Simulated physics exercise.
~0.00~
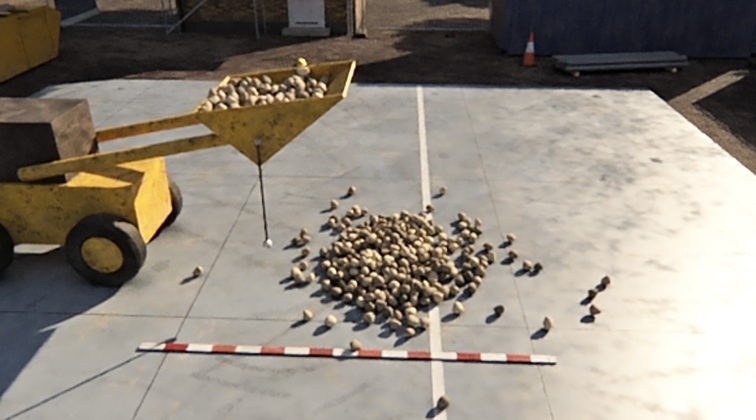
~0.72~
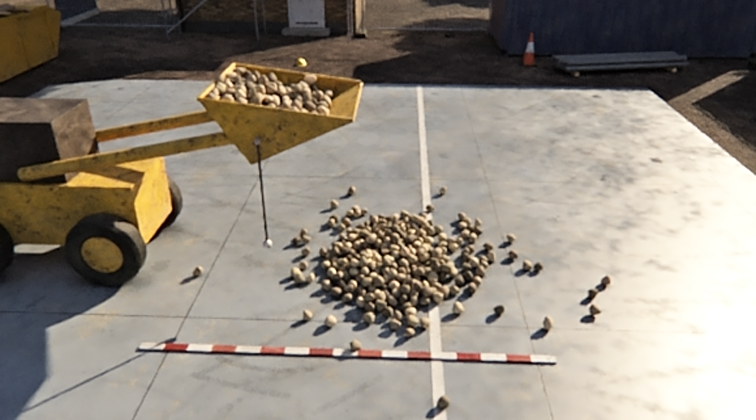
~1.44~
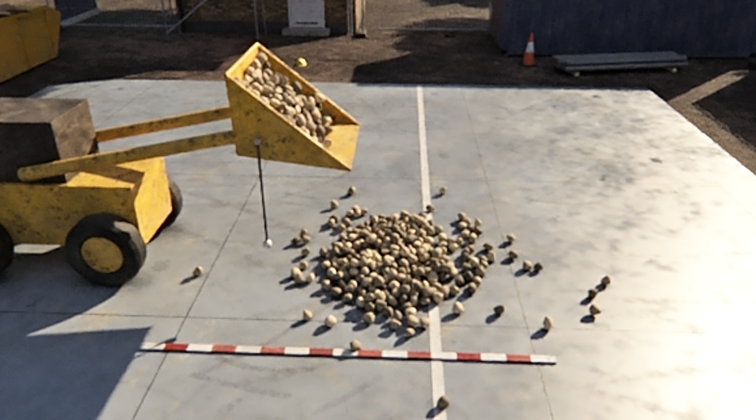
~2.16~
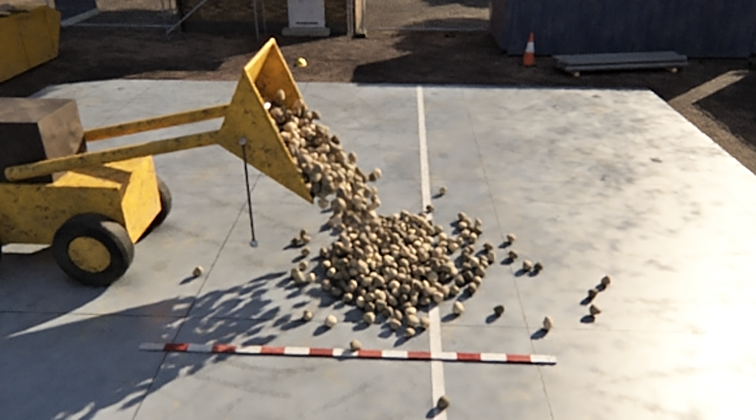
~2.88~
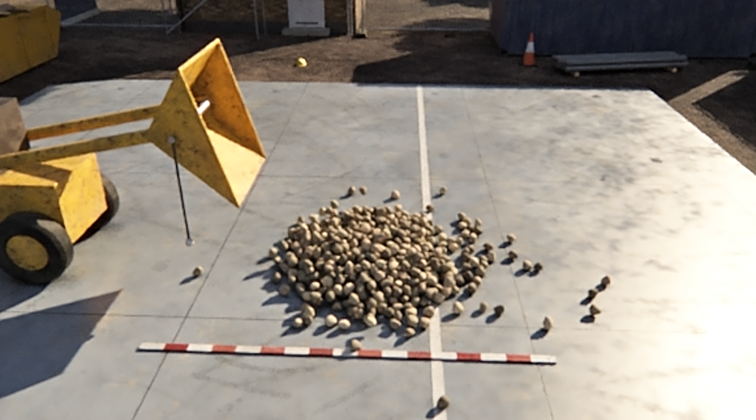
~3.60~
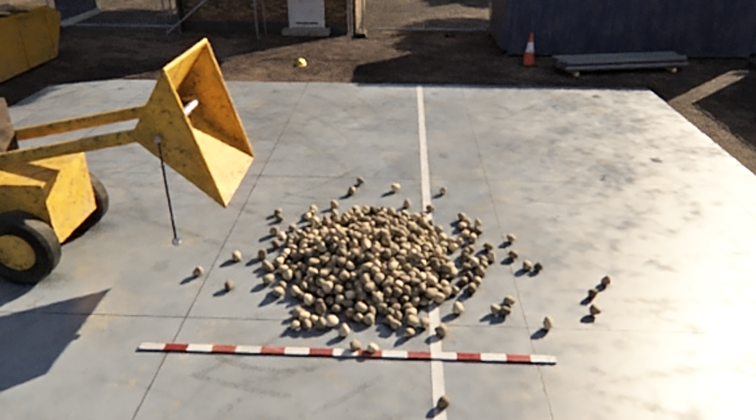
A yellow loader held a bucket of rounded stones over a loose pile on a concrete slab, tipped it steeply forward so they poured onto the near side of the heap, then backed away left with its bucket empty, leaving a bigger, wider mound.
